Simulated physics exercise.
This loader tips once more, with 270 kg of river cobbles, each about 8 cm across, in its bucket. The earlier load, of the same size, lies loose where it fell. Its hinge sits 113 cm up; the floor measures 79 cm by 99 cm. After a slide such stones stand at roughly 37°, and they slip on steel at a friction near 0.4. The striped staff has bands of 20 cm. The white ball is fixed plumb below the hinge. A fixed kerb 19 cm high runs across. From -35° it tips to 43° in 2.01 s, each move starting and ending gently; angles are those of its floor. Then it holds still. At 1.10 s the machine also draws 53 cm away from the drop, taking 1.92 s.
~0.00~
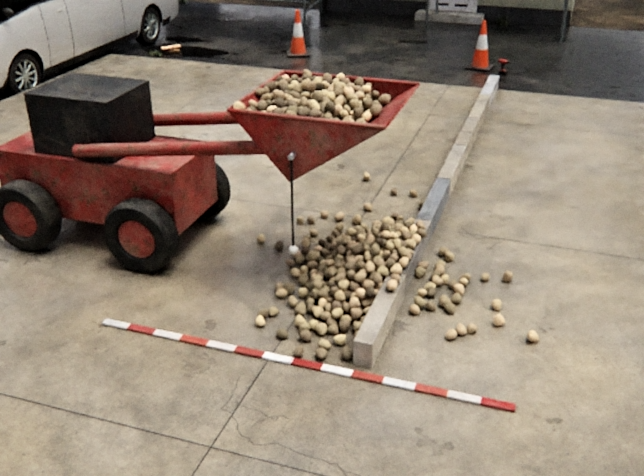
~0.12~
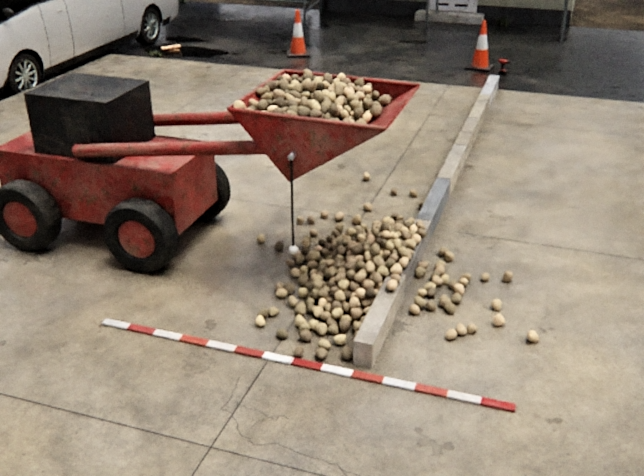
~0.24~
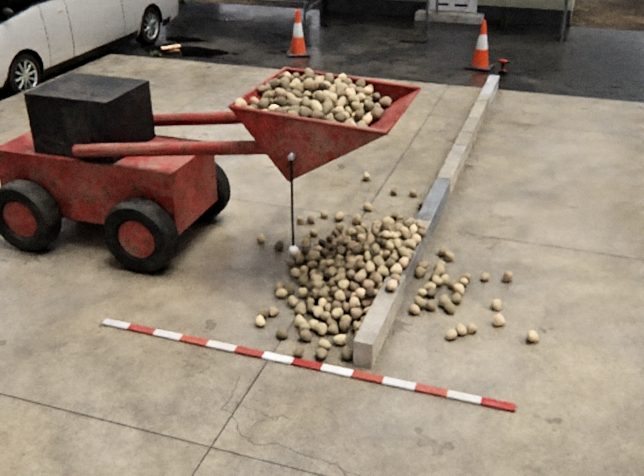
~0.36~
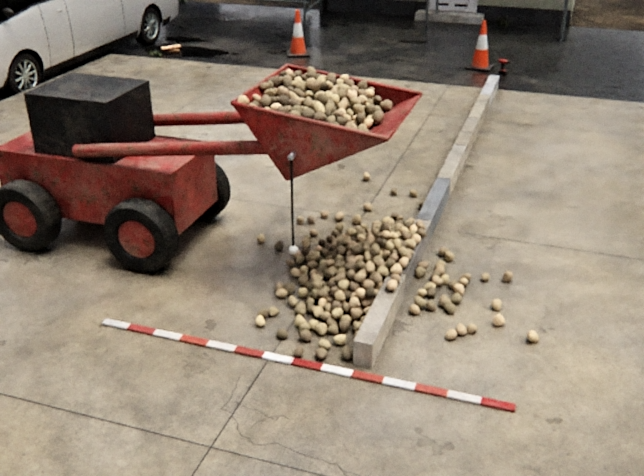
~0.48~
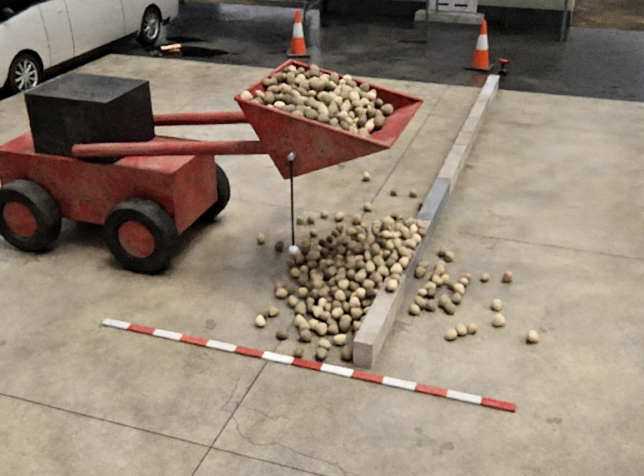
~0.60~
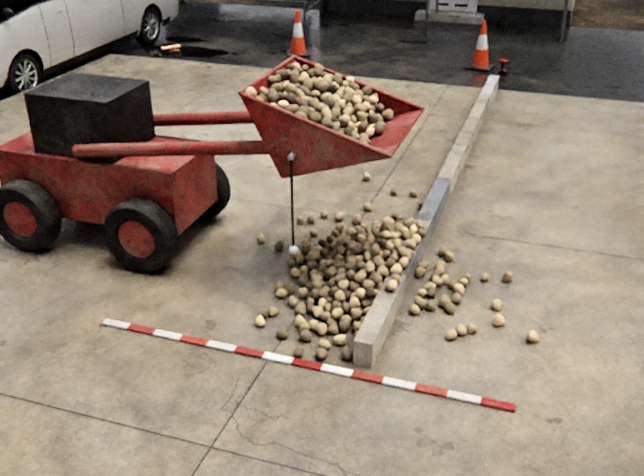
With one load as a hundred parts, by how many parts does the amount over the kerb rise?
Some 32 per cent is added.
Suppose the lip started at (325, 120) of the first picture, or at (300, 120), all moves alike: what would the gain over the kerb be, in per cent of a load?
First some 0, then 0 per cent.
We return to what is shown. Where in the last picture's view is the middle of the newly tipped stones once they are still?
Around (379, 264).
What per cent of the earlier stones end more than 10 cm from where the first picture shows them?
Roughly 15 per cent of them.
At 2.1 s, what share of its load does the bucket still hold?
About 5 per cent.
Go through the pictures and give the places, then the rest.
In the first frame, the bucket is at -35°, its lip at (385, 128); the top of the load is at (315, 81). The earlier load is highest near (389, 242), 28 cm above ground level, 93 % on this side of the kerb, 7 % over the kerb.
In the second frame, the bucket is at -34°, its lip at (386, 129); the top of the load is at (316, 81); the stones move at 0.0 m/s on average.
In the third frame, the bucket is at -32°, its lip at (387, 133); the top of the load is at (301, 80); the stones move at 0.1 m/s on average.
The fourth frame shows lip at (389, 139), floor tilted -28°, highest stones at (298, 78); the stones move at 0.1 m/s on average.
The fifth frame shows lip at (390, 147), floor tilted -24°, highest stones at (297, 77); the stones move at 0.2 m/s on average.
In the sixth frame, the bucket is at -18°, its lip at (391, 157); the top of the load is at (299, 72); the stones move at 0.2 m/s on average.
After 1.5 s the floor is at 31°; in per cent of one load, 84 in the bucket, 108 on this side of the kerb, 7 over the kerb; the foremost stones are at (488, 312).
After 2.1 s the floor is at 43°; in per cent of one load, 4 in the bucket, 162 on this side of the kerb, 34 over the kerb; the foremost stones are at (506, 300).
After 3.5 s the floor is at 43°; in per cent of one load, 0 in the bucket, 161 on this side of the kerb, 39 over the kerb; the foremost stones are at (539, 312).
After 5.9 s the floor is at 43°; in per cent of one load, 0 in the bucket, 161 on this side of the kerb, 39 over the kerb; the foremost stones are at (539, 312). Net gain over the kerb, 32.
